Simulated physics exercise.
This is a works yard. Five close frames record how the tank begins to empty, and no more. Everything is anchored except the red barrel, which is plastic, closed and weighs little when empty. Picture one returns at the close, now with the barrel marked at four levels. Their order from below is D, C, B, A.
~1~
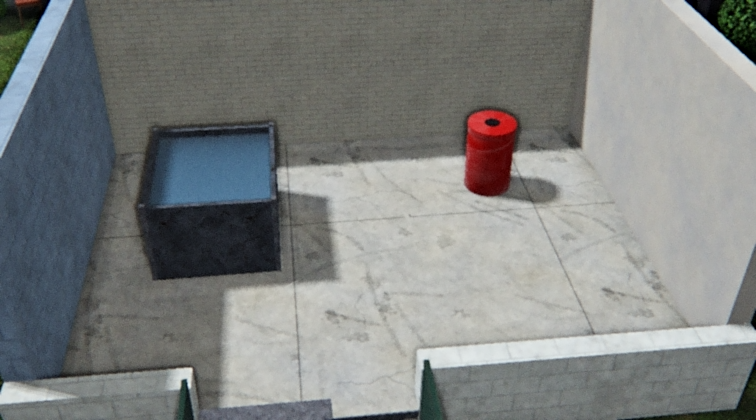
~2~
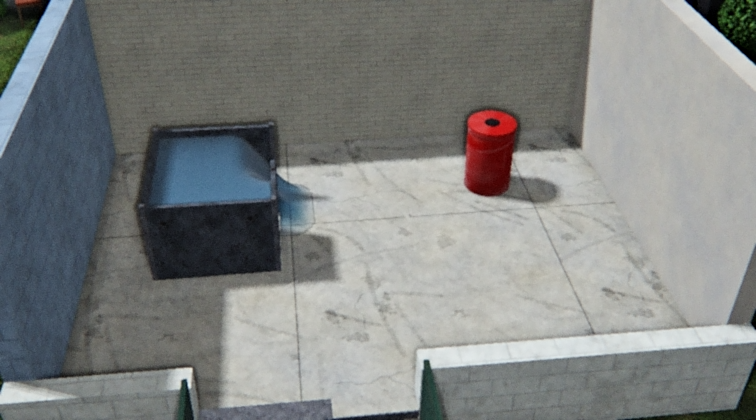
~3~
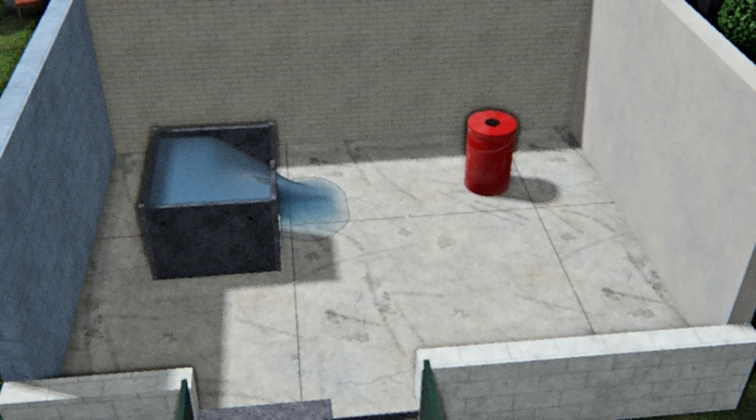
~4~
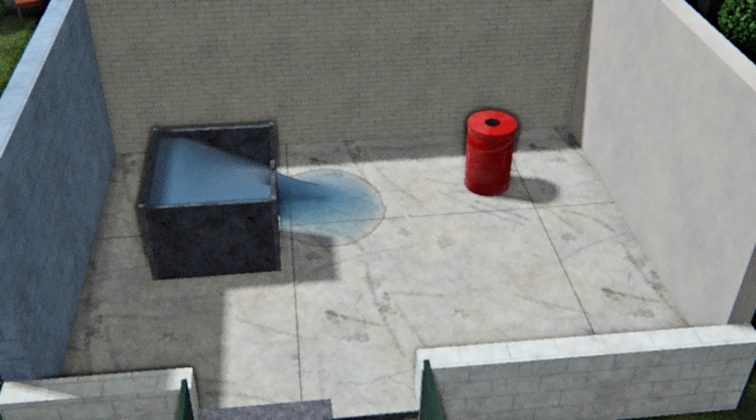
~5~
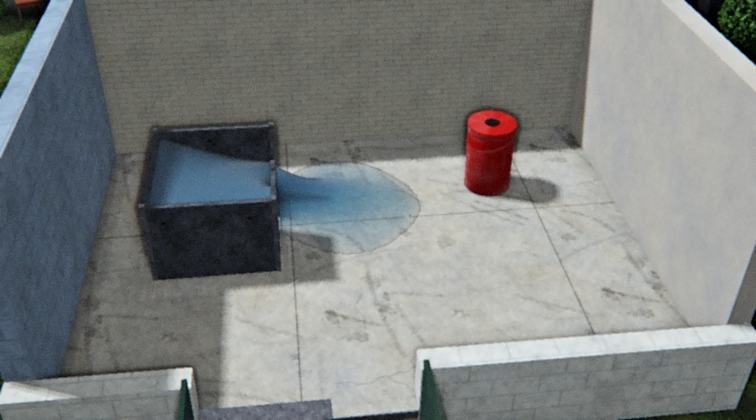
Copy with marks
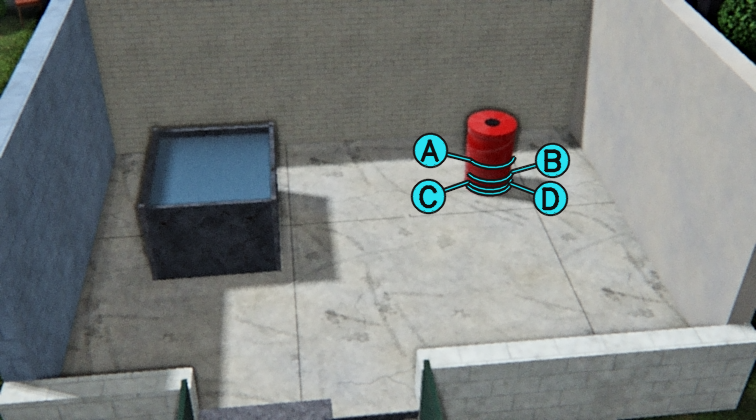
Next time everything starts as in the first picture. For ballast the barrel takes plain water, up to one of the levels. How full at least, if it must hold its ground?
Choose A.
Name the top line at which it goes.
Here it is line B.
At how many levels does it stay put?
One of them.
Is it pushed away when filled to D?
Yes.
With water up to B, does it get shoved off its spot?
Yes, that goes wrong.
In cyan, A at (495, 167); B at (494, 181); C at (493, 189); D at (492, 193); from the bottom up D, C, B, A.
With A, it does not move.
With B, it is pushed about half its own width away.
With C, it is pushed about twice its own width away.
With D, it is pushed about 3 times its own width away.
